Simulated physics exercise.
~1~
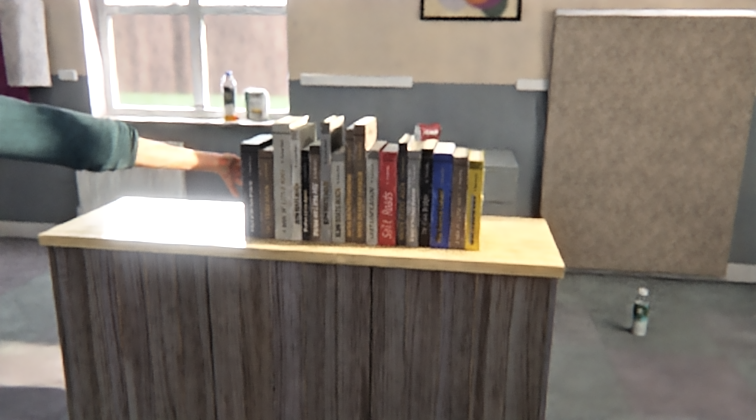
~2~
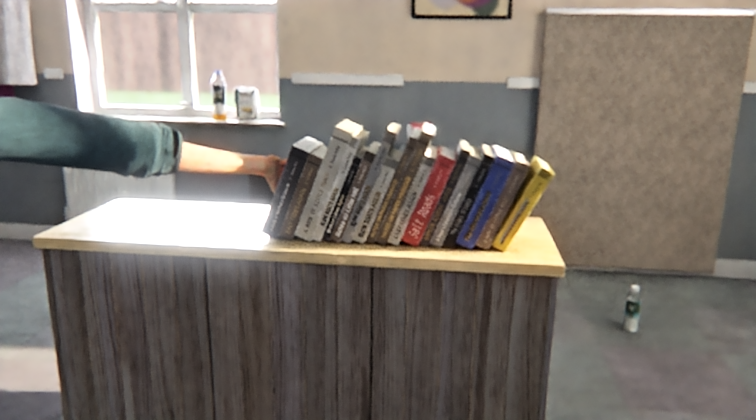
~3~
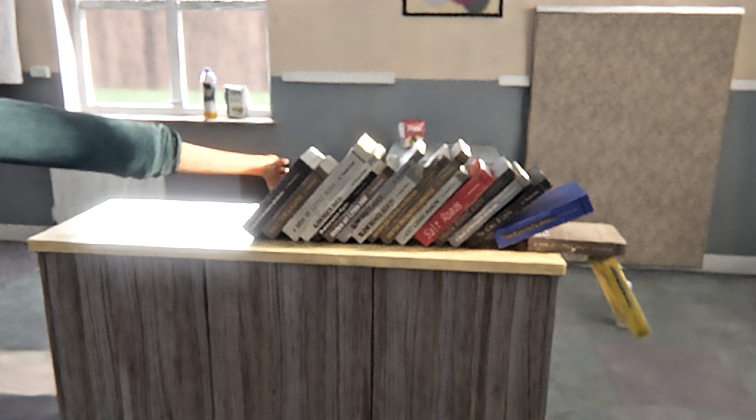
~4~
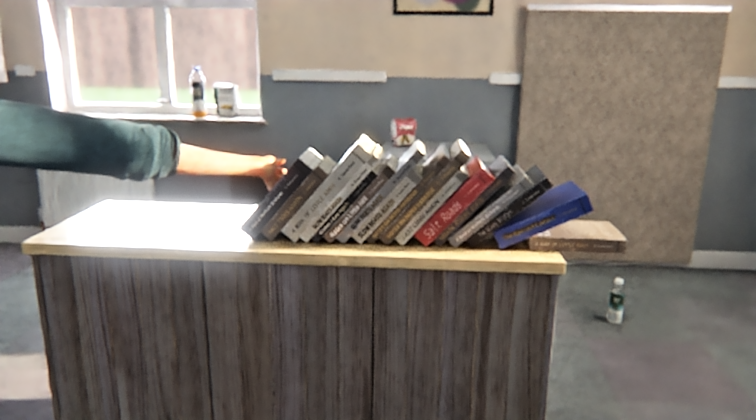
A hand pushed a row of upright books from the left along a wooden counter, tipping them all to the right until the yellow one dropped off the end, leaving the rest slanted, with a brown book lying flat and jutting past the edge.
